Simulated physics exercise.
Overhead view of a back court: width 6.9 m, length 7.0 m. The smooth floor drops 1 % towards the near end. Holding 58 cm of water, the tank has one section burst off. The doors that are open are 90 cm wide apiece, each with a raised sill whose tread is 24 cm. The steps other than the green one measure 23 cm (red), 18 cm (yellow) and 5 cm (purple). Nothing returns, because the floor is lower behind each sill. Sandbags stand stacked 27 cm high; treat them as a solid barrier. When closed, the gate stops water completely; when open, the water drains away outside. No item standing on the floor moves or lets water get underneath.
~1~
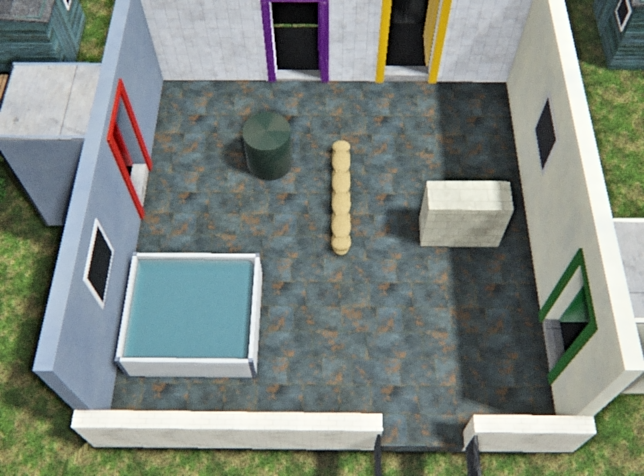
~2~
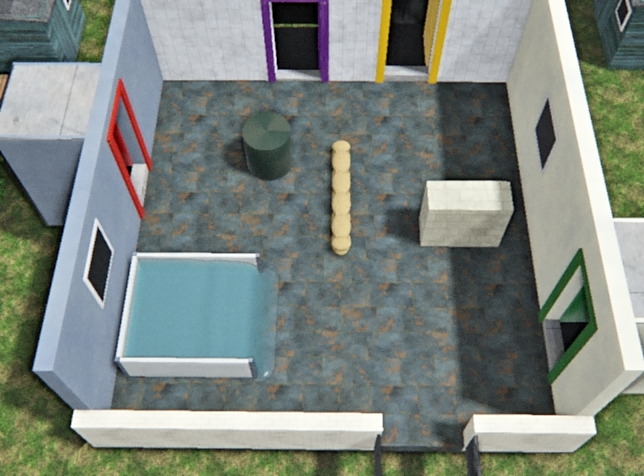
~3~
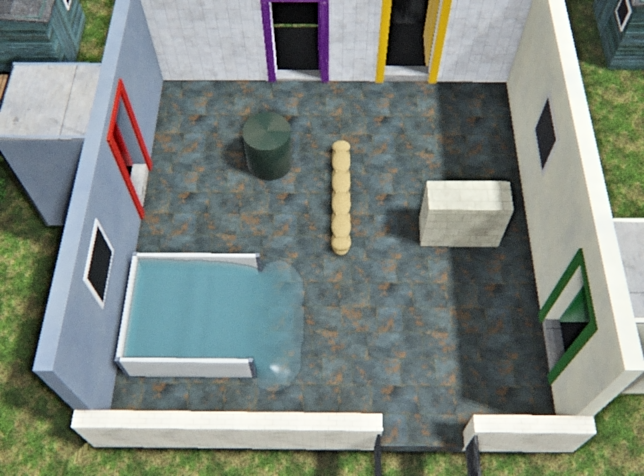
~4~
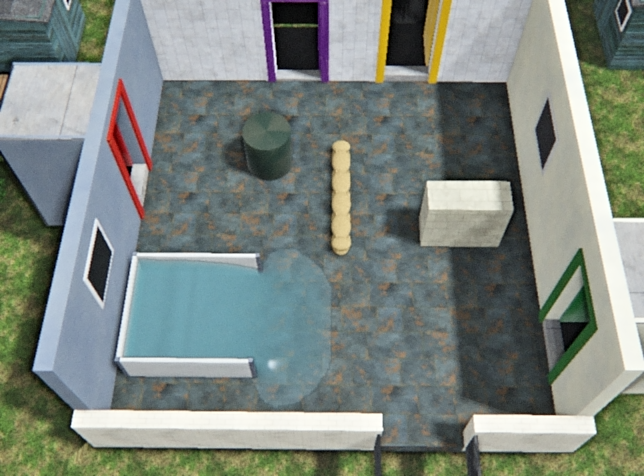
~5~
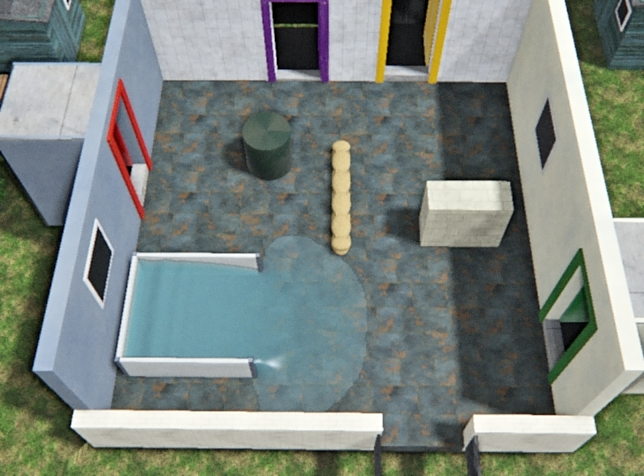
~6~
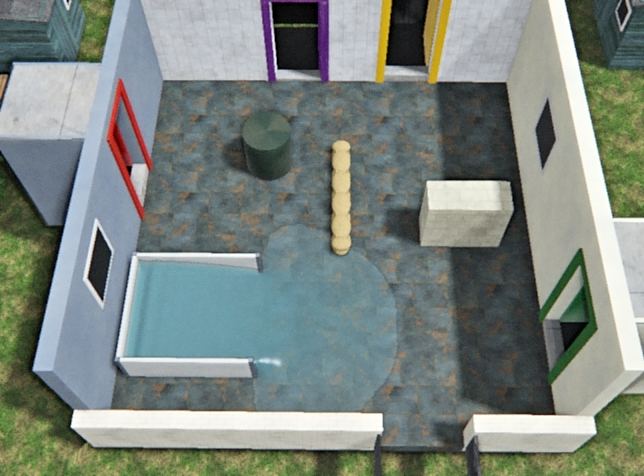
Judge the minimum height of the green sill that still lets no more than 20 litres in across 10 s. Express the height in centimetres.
My estimate is 18 cm.
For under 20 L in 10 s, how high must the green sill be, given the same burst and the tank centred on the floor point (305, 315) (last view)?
In that case about 24 cm.
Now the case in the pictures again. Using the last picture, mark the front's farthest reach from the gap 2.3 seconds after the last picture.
(516, 161).
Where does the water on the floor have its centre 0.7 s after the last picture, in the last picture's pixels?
The water is centred near (269, 326).
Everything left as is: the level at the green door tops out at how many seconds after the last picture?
The level tops out near 2.8 seconds.
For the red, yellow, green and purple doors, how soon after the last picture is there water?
Arrival: Red not in the 10 s, yellow 4.5 s, green 0.8 s, purple 3.0 s.
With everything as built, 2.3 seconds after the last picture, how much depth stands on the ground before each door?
Depths in cm: Red 0, yellow 0, green 23, purple 0.
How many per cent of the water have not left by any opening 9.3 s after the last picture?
Close to 78 per cent is still present.
Then, 0.7 s after the last picture water covers 30 % of the floor, deepest (24 cm) near (265, 350); it has not reached the green door.
Then, 2.3 s after the last picture water covers 45 % of the floor, deepest (31 cm) near (544, 431); 23 cm at the green door, 19 litres in over its 15 cm sill.
Then, 9.3 s after the last picture water covers 85 % of the floor, deepest (13 cm) near (109, 426); 4 cm at the green door, 52 litres in over its 15 cm sill.
At the green door as built, the water peaked near 24 cm, 2.7 s after the last picture.
With a sill of 15 cm, 52 litres would have come in within the 10 s; with 20.5 cm, 7 litres. So under 20 litres takes about 18 cm.
